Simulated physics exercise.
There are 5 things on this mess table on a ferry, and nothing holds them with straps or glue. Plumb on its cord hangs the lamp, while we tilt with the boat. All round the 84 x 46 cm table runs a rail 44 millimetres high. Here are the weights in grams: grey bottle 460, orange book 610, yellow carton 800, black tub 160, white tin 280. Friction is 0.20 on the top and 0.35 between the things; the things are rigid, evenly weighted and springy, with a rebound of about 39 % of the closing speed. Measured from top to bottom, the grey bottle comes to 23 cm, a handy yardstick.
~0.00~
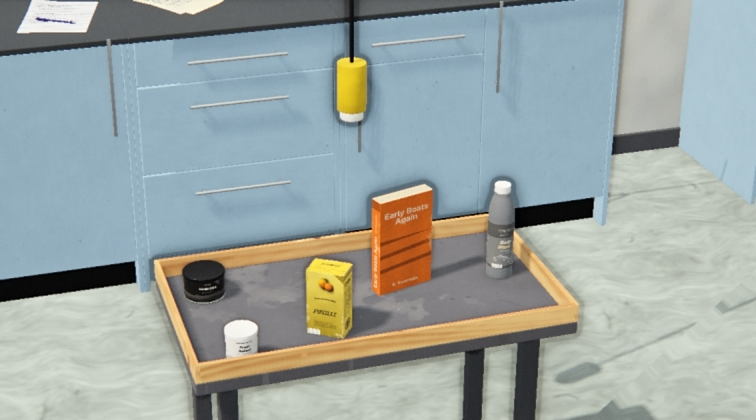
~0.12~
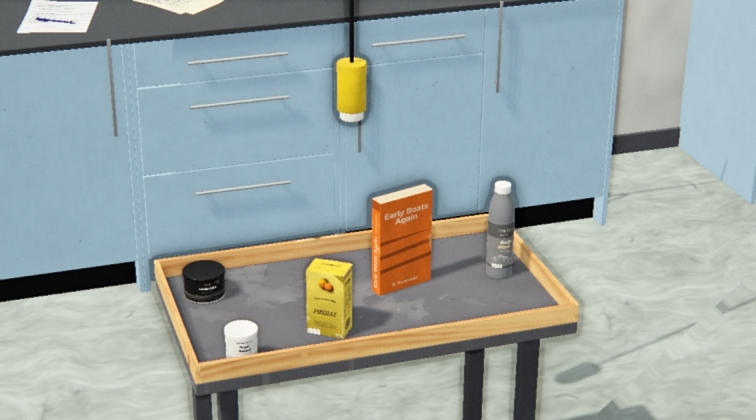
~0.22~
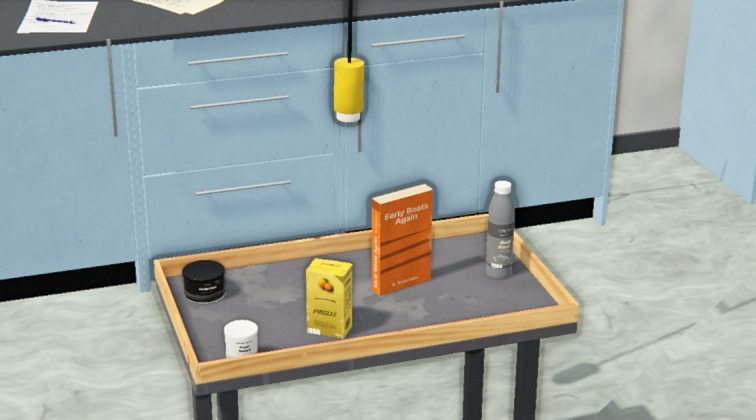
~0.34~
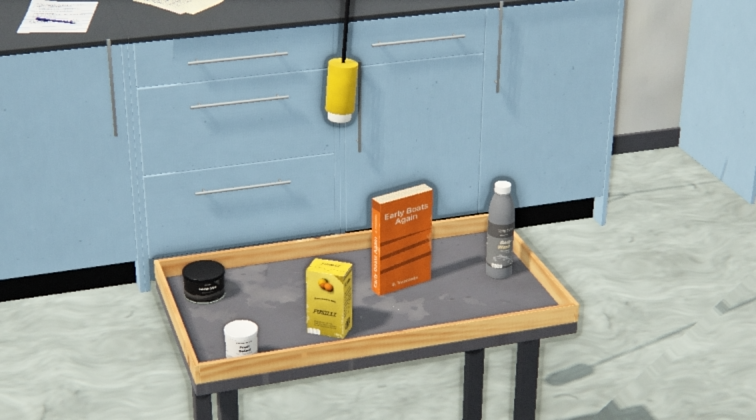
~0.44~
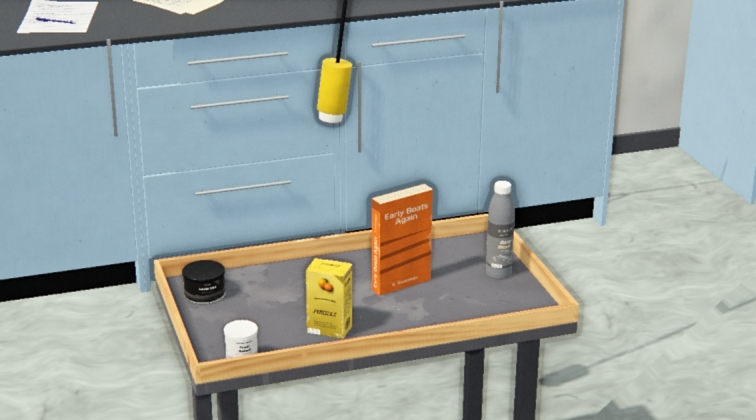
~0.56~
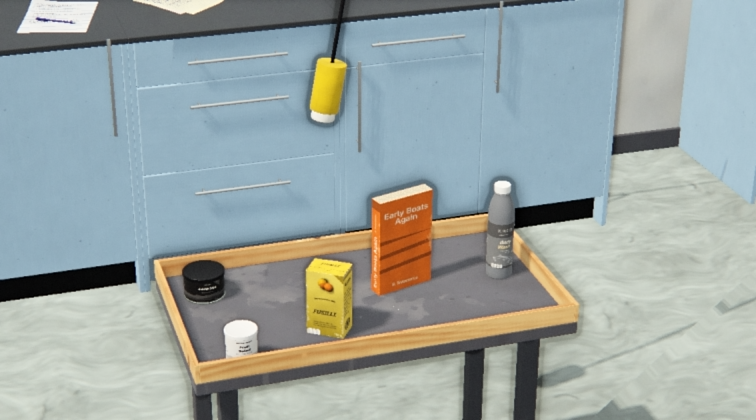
In the video, a grey bottle, orange book, yellow carton, black tub and white tin stay in place on a railed table before blue cabinets, while a yellow hanging lamp, at first still, swings slightly to the left.
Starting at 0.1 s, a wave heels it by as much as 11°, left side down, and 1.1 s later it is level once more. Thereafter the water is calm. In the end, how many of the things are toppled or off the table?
Will tip or drop: Not a thing.
By 0.76 s, heel 10°, left side down.
By 1.06 s, heel 2°, left side down.
By 1.36 s, boat level.
By 1.56 s, grey bottle resting near (501, 230); orange book resting near (402, 240).
When it is over (1.7 s), all 5 within 5 cm of the start. End places, in pixels of the last picture, grey bottle near (501, 230), orange book near (402, 240).
